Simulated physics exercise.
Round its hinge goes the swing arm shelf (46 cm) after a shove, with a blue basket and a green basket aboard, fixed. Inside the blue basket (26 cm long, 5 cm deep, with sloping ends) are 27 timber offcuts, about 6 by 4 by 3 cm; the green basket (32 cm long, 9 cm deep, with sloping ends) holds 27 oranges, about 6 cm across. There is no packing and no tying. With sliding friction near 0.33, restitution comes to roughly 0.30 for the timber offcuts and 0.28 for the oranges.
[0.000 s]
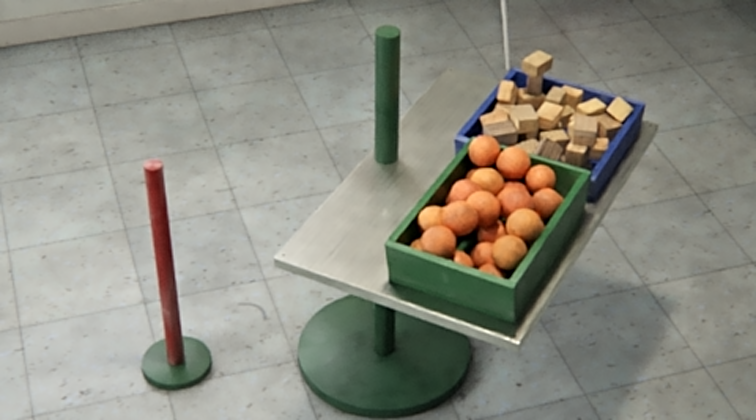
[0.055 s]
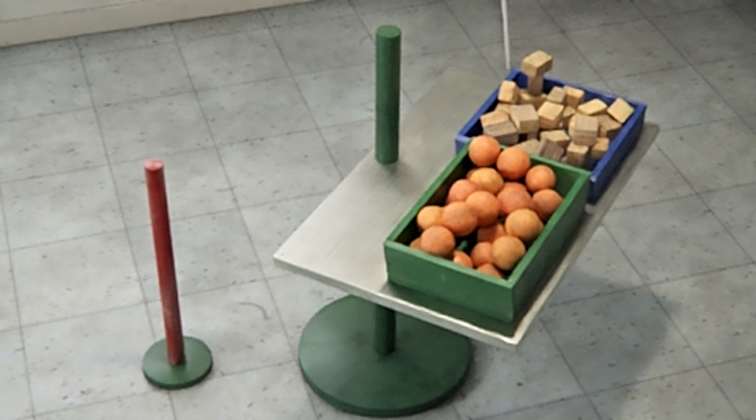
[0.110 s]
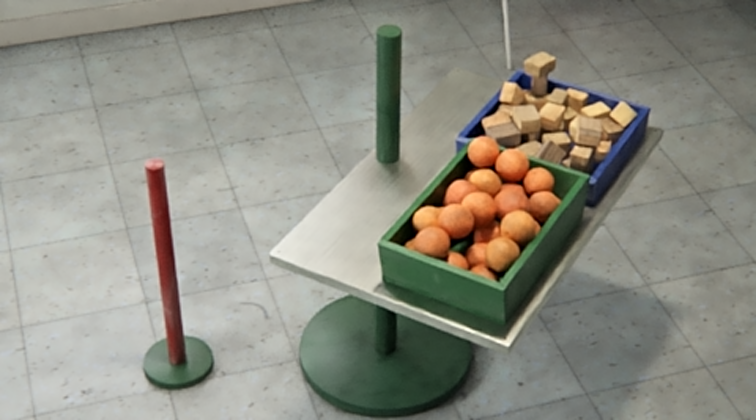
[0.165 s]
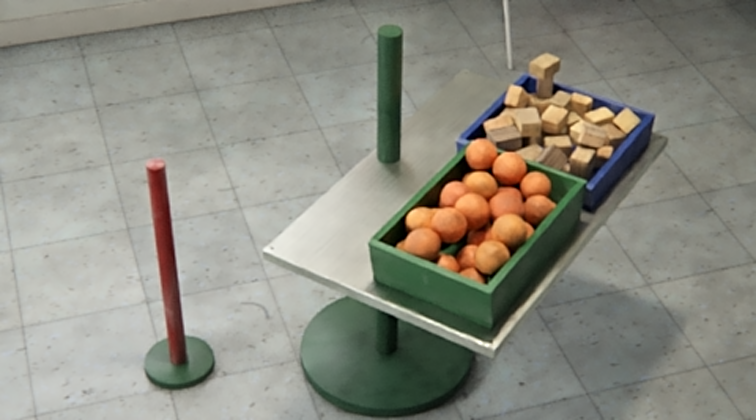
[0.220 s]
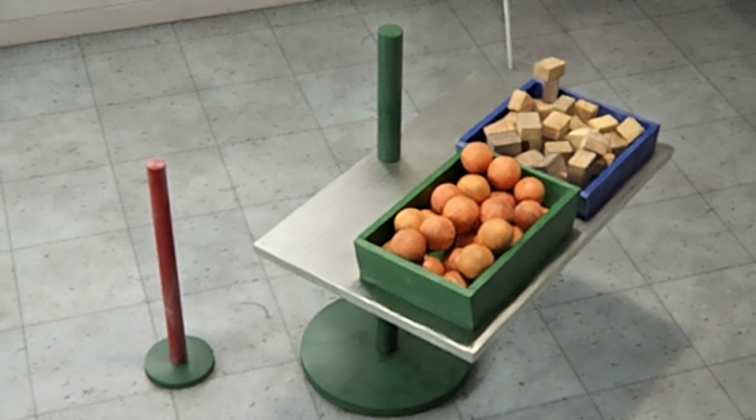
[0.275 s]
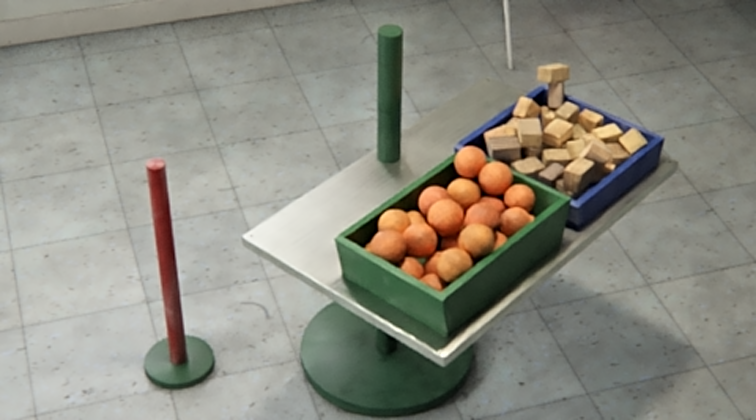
The footage shows a metal shelf on a green post, carrying a green basket of oranges and a blue basket of wooden blocks, swinging slowly clockwise, its near end moving left toward a red post while both baskets stay aboard.
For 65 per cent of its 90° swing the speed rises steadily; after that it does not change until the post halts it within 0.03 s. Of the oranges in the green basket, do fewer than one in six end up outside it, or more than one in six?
Fewer than one in six.
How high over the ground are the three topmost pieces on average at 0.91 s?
About 68 cm up, on average.
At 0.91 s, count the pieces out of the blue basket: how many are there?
Roughly 2 for the blue basket.
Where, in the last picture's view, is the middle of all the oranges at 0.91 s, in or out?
(228, 182).
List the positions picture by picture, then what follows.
In the first picture (places track the rim corner closest to us here), green basket (513, 281); blue basket (594, 175); 0° round; all still inside.
Green basket (511, 282); blue basket (594, 176); 1° round, in the second picture.
Green basket (504, 284); blue basket (593, 179); 2° round, in the third picture.
Green basket (491, 287); blue basket (592, 184); 5° round, in the fourth picture.
Green basket (471, 290); blue basket (587, 192); 9° round, in the fifth picture.
Green basket (444, 294); blue basket (579, 202); 14° round; all still inside, in the sixth picture.
After 0.71 s, end of the swing.
After 0.79 s, the blue basket is down by 1 of 27 and the green basket has all 27.
After 0.91 s, the blue basket is down by 2 of 27 and the green basket has all 27.
After 1.13 s, the blue basket is down by 2 of 27 and the green basket has all 27.
Final count (at 1.56 s), the blue basket is down by 2 of 27 and the green basket has all 27. Asked share, 0 of 27, 0 per cent.
